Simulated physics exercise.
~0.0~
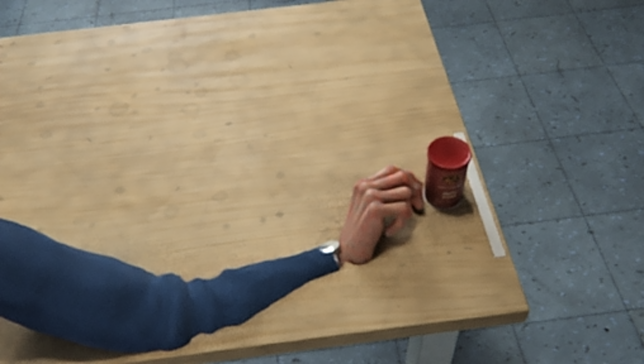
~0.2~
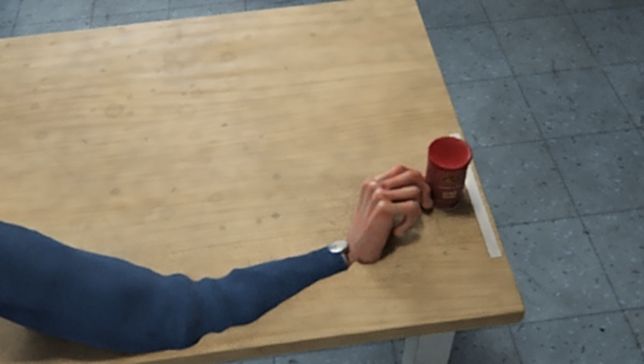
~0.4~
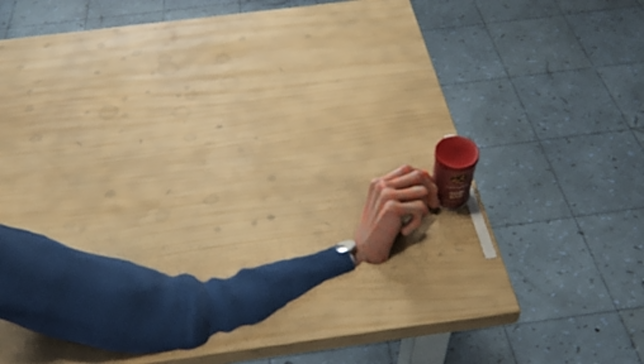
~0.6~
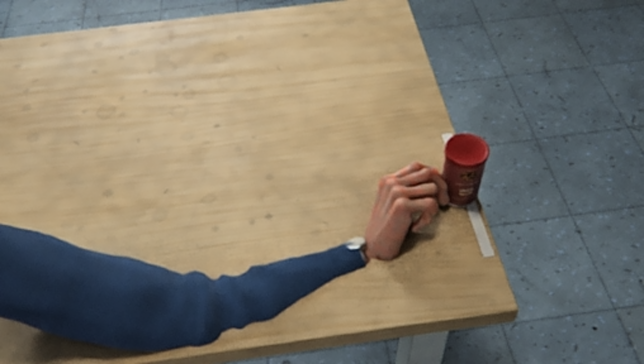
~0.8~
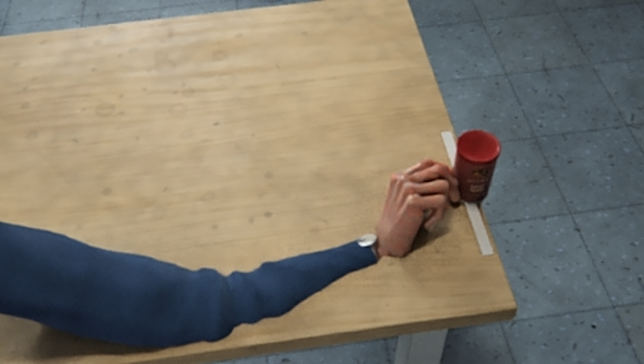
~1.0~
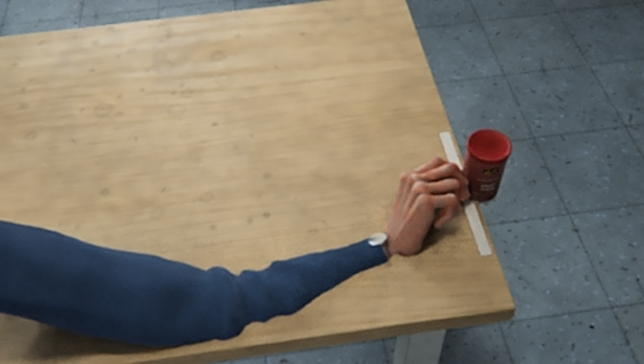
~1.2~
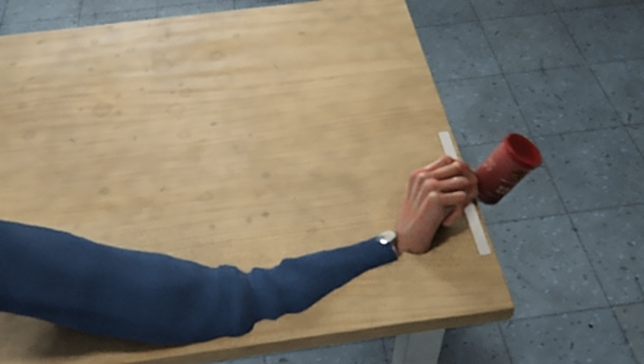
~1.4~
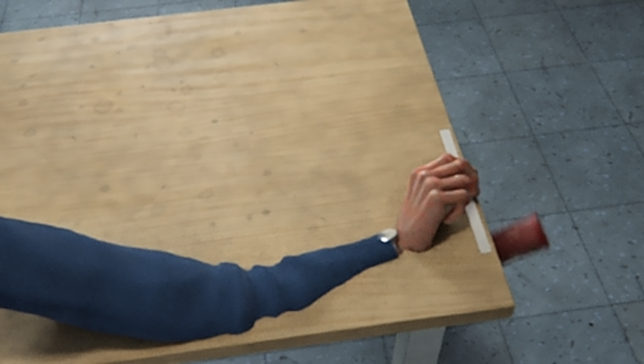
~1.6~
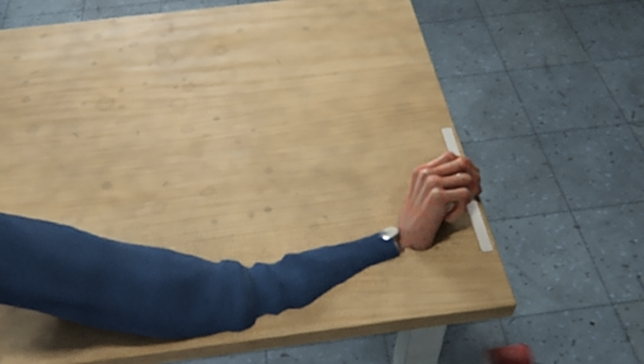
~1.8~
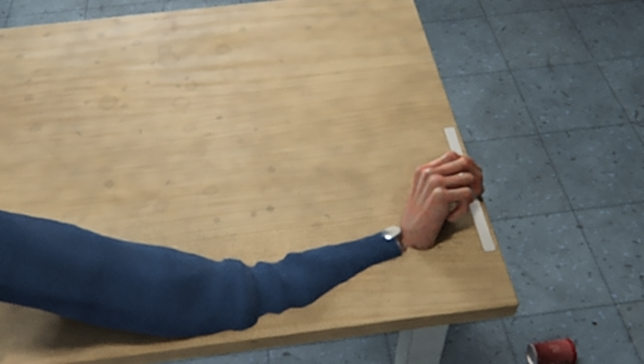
The footage shows a hand in a blue sleeve pushing a red tin rightward across a strip of pale tape at a wooden table's edge, until the tin tips over, falls, and ends up on its side on the grey tiled floor while the hand stays at the tape.
